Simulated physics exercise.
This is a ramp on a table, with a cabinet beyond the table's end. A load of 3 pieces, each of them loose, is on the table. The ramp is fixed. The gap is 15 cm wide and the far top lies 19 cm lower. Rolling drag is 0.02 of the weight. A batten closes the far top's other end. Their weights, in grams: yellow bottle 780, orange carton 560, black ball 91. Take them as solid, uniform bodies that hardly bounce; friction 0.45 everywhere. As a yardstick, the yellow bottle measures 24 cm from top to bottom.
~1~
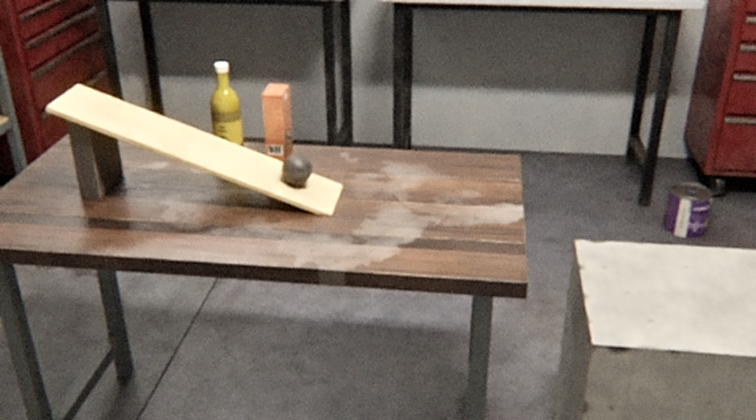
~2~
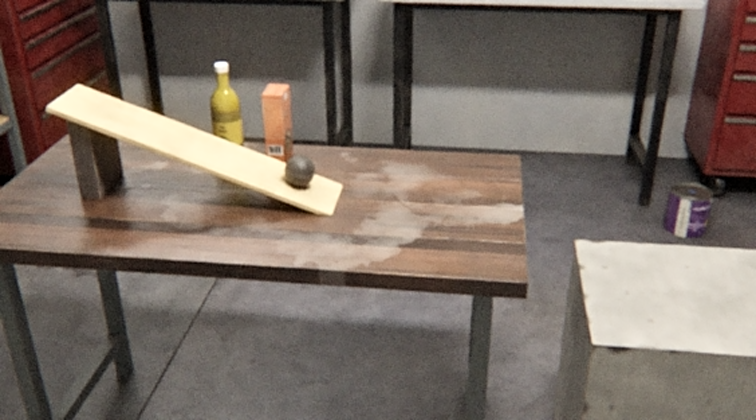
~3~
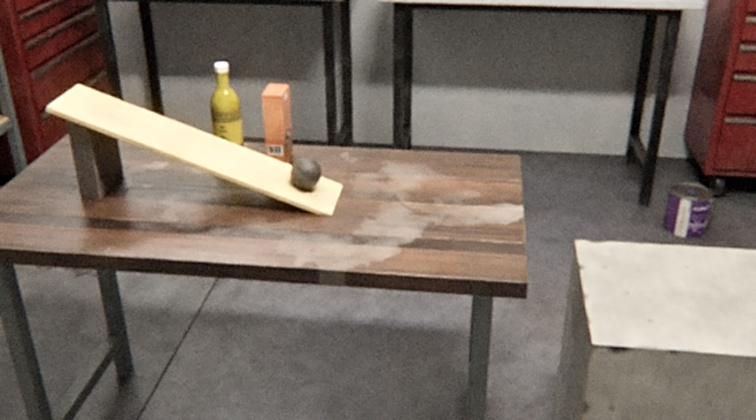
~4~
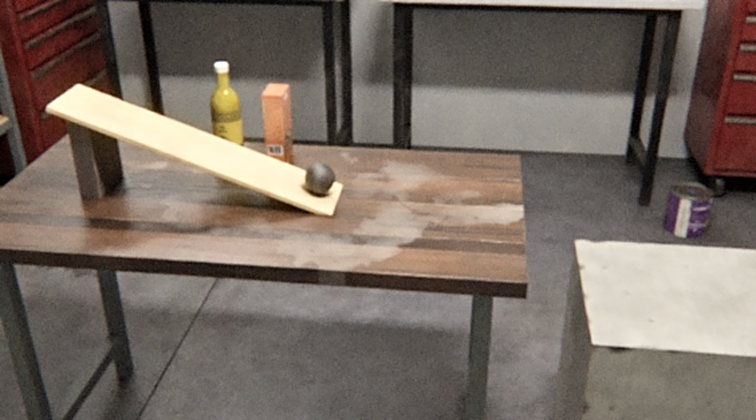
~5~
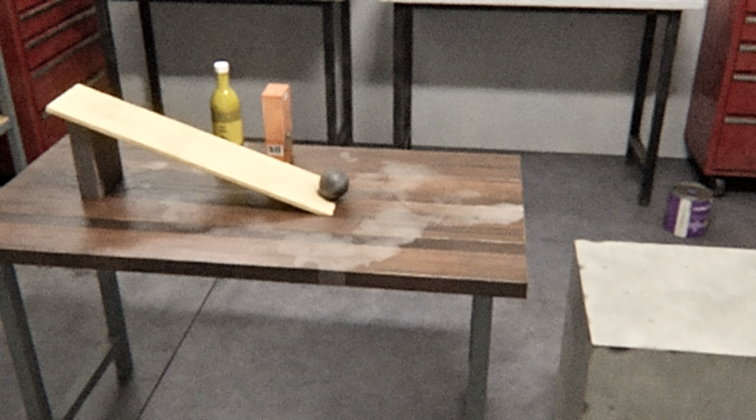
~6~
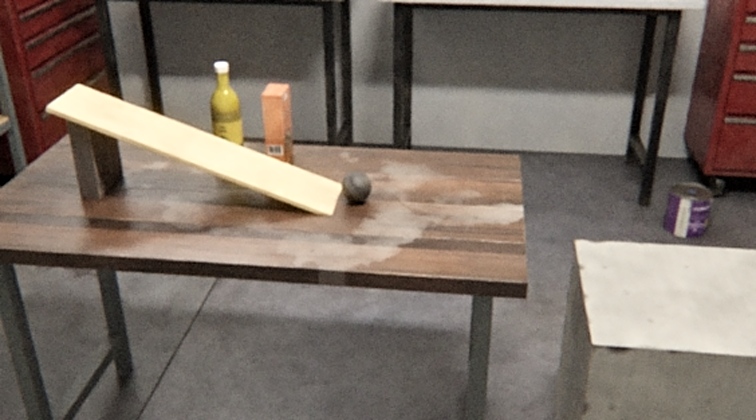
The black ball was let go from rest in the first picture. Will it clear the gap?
The ball comes up short.
Then, 0.30 s later than the last frame, edge 19 cm away; black ball near (439, 191).
Then, 0.60 s later than the last frame, edge 1 cm away; black ball near (518, 195).
Then, 0.90 s later than the last frame, down in the gap; black ball near (552, 317).
Then, 1.10 s later than the last frame, down in the gap.
When it is over, down in the gap; the bystanders within 8 cm of the start.
